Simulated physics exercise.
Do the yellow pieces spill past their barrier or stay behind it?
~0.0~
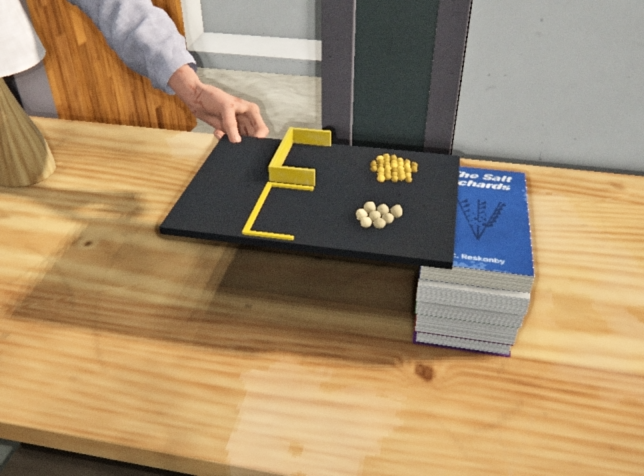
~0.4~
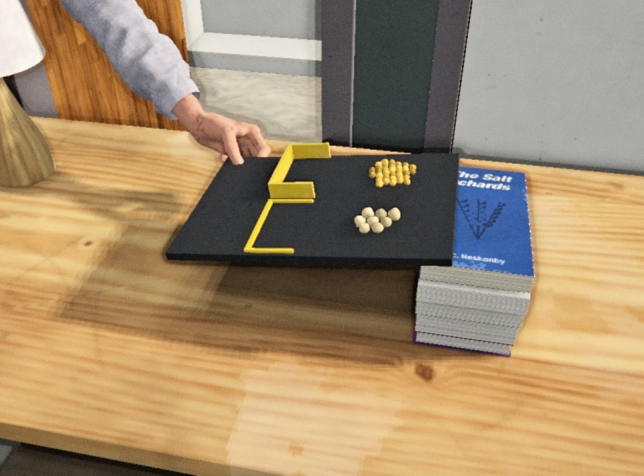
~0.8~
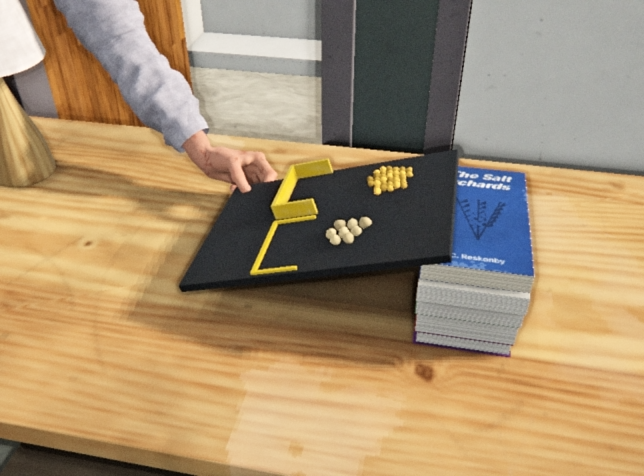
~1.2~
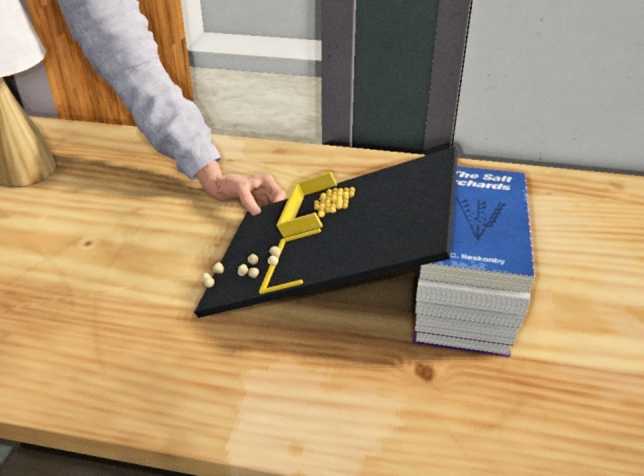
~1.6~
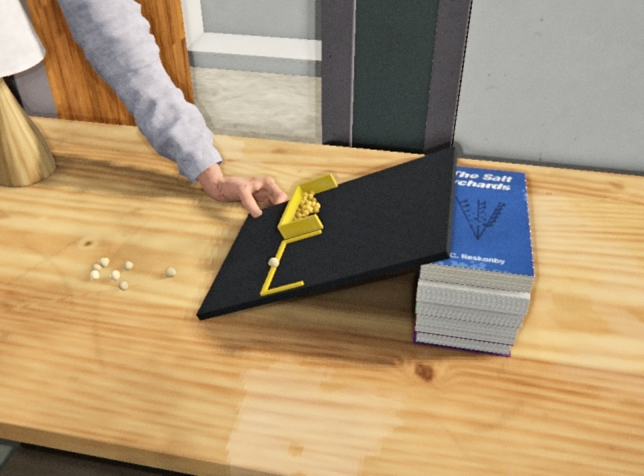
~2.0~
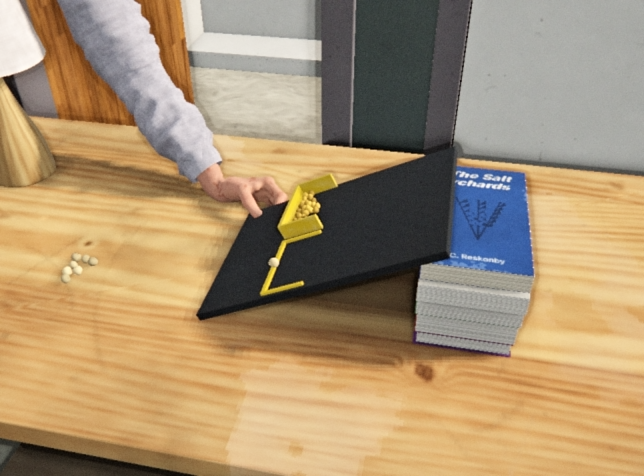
The yellow pieces stay gathered behind their barrier, while most of the pale balls get over theirs and roll onto the table.
A black board tilts down; pale balls roll off while yellow pieces stop at a barrier.
